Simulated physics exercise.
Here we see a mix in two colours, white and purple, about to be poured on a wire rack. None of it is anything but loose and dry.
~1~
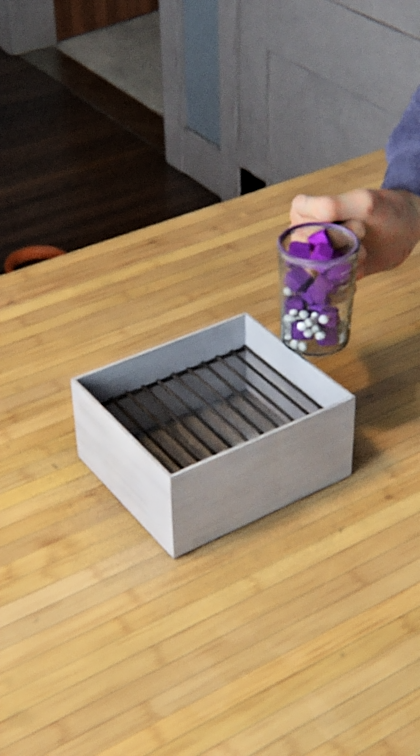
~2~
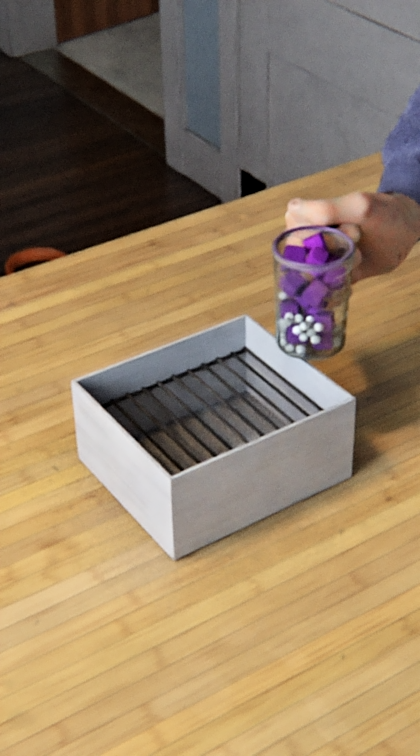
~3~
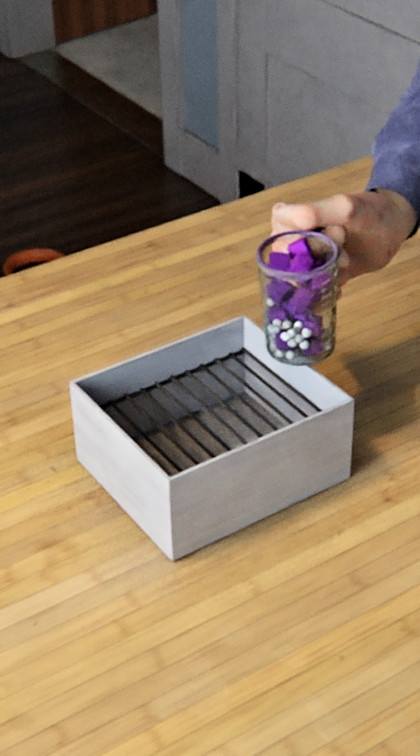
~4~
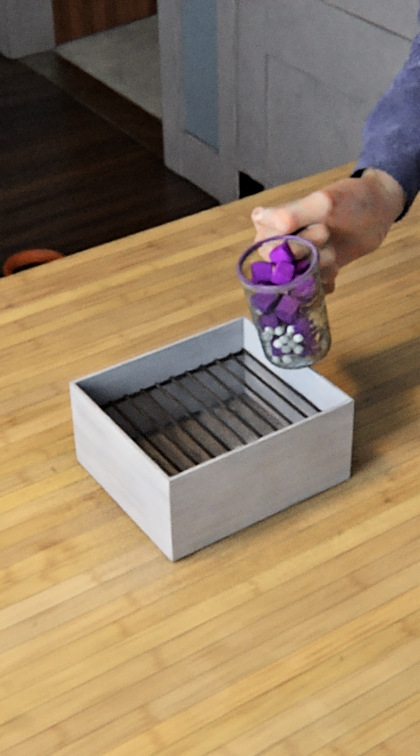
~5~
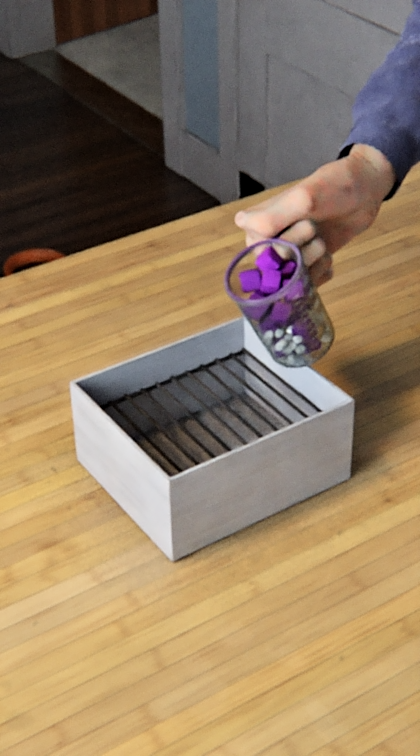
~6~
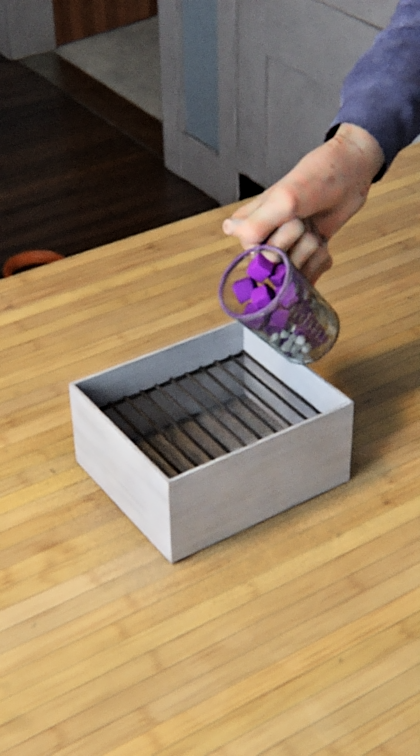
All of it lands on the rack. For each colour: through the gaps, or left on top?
I'd say the white bits tumble down and the purple bits don't fall.
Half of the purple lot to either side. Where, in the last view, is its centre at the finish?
Once things stop moving, it sits roughly at (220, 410).
Then, 0.20 s later than the last frame, white ones, every one in the cup; purple ones, every one in the cup.
Then, 0.46 s later than the last frame, white ones, every one in the cup; purple ones, every one in the cup.
Then, 0.74 s later than the last frame, white ones, every one in the cup; purple ones, the larger part in the cup, about a tenth on or over the wires.
When it is over, white ones, every one under the rack; purple ones, every one on the wires, not one under the rack.
